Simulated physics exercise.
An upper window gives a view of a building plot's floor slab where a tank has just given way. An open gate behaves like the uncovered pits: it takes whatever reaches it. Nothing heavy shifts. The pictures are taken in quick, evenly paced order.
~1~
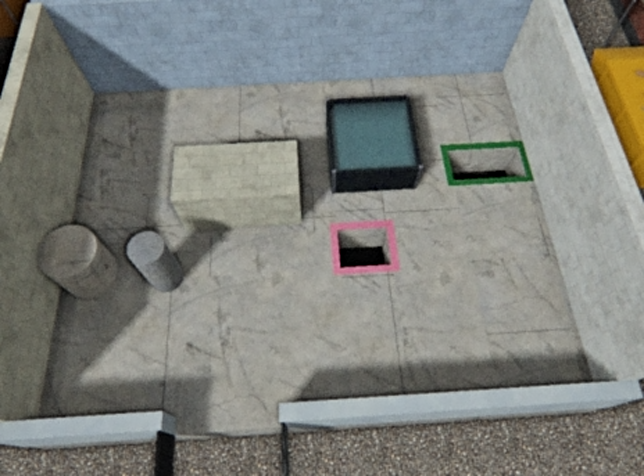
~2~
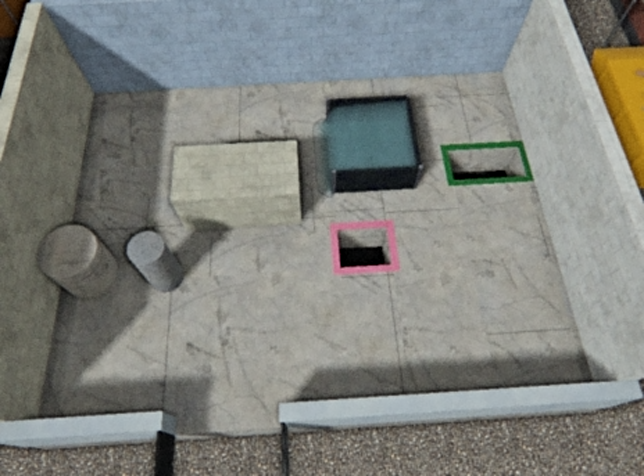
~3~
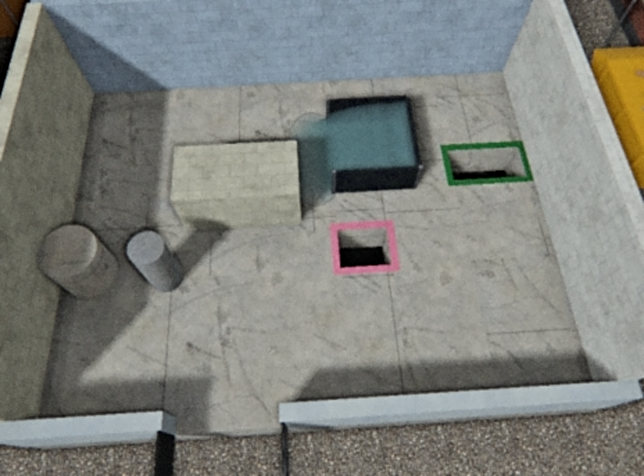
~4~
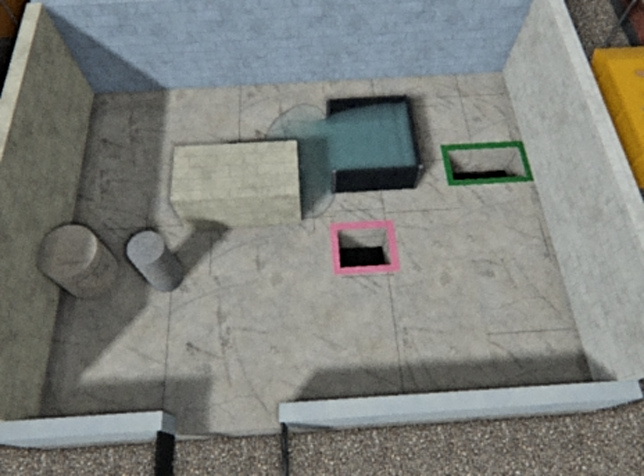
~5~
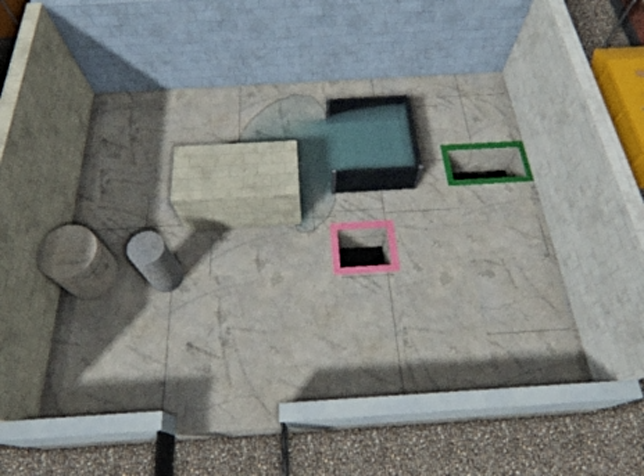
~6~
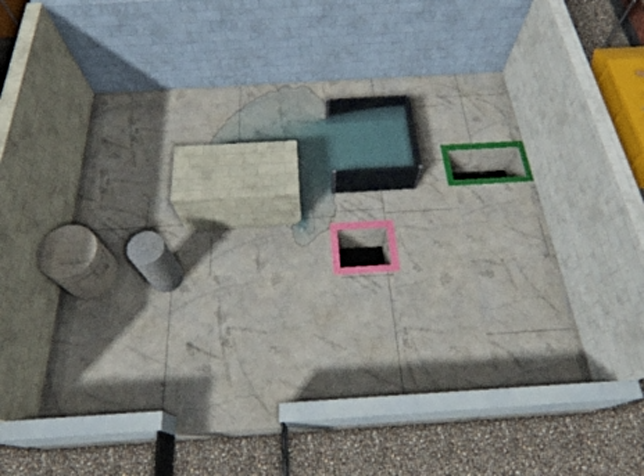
Water escapes from a dark-edged tank on a walled floor slab, seen from high above. The tank stands behind a pink-rimmed pit, with a green-rimmed pit to its right and a cream block and two grey cylinders to its left. From the tank's left side, the thin bluish sheet spreads left, curls behind the block and creeps forward through the gap between them, while the view stays still.
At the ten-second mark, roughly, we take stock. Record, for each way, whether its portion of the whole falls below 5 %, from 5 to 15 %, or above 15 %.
In the end the gate pulls in barely a drop - beneath five per cent, the pink pit pulls in a so-so amount - five to fifteen per cent, the green pit pulls in barely a drop - beneath five per cent.
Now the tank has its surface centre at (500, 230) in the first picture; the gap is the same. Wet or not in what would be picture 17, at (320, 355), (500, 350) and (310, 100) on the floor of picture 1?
Well, first one got wet, second one stays dry, third one stays dry.
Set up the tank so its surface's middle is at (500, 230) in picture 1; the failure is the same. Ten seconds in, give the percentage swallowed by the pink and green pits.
Within ten seconds the pink pit collects 45 percent of the total and the green pit 0 percent.
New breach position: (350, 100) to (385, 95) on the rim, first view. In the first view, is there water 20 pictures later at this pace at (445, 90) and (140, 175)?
Point one waterlogged, point two waterlogged.
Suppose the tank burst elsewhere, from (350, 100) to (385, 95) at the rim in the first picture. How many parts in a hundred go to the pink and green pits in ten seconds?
Pink takes 0 in a hundred, green takes 30 in a hundred.
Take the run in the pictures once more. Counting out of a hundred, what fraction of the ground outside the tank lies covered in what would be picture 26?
Around 30 in a hundred.
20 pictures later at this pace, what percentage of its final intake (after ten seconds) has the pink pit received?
It would be roughly 60 percent of the ten-second total.
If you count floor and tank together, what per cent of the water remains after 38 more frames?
Some 90 parts in a hundred have not run off.
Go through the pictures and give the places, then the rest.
The tank at (372, 135) is whole and still, in the first frame.
The front is at (322, 123), out from the gap at (332, 151), in the second frame.
Water pours out at (332, 151) and has run to (310, 116), in the third frame.
Water pours out at (332, 152) and has run to (303, 214), in the fourth frame.
Water pours out at (332, 152) and has run to a hidden place, in the fifth frame.
The front is at a hidden place, out from the gap at (332, 152), in the sixth frame.
A moment on, water covers 20 % of the floor; the gate 0 %, the pink pit 1 %, the green pit 0 %.
Next, water covers 30 % of the floor; the gate 0 %, the pink pit 4 %, the green pit 0 %.
Then, water covers 30 % of the floor; the gate 0 %, the pink pit 6 %, the green pit 0 %.
Later, water covers 45 % of the floor; the gate 1 %, the pink pit 8 %, the green pit 0 %.
In the end, water covers 60 % of the floor; the gate 3 %, the pink pit 11 %, the green pit 0 %.
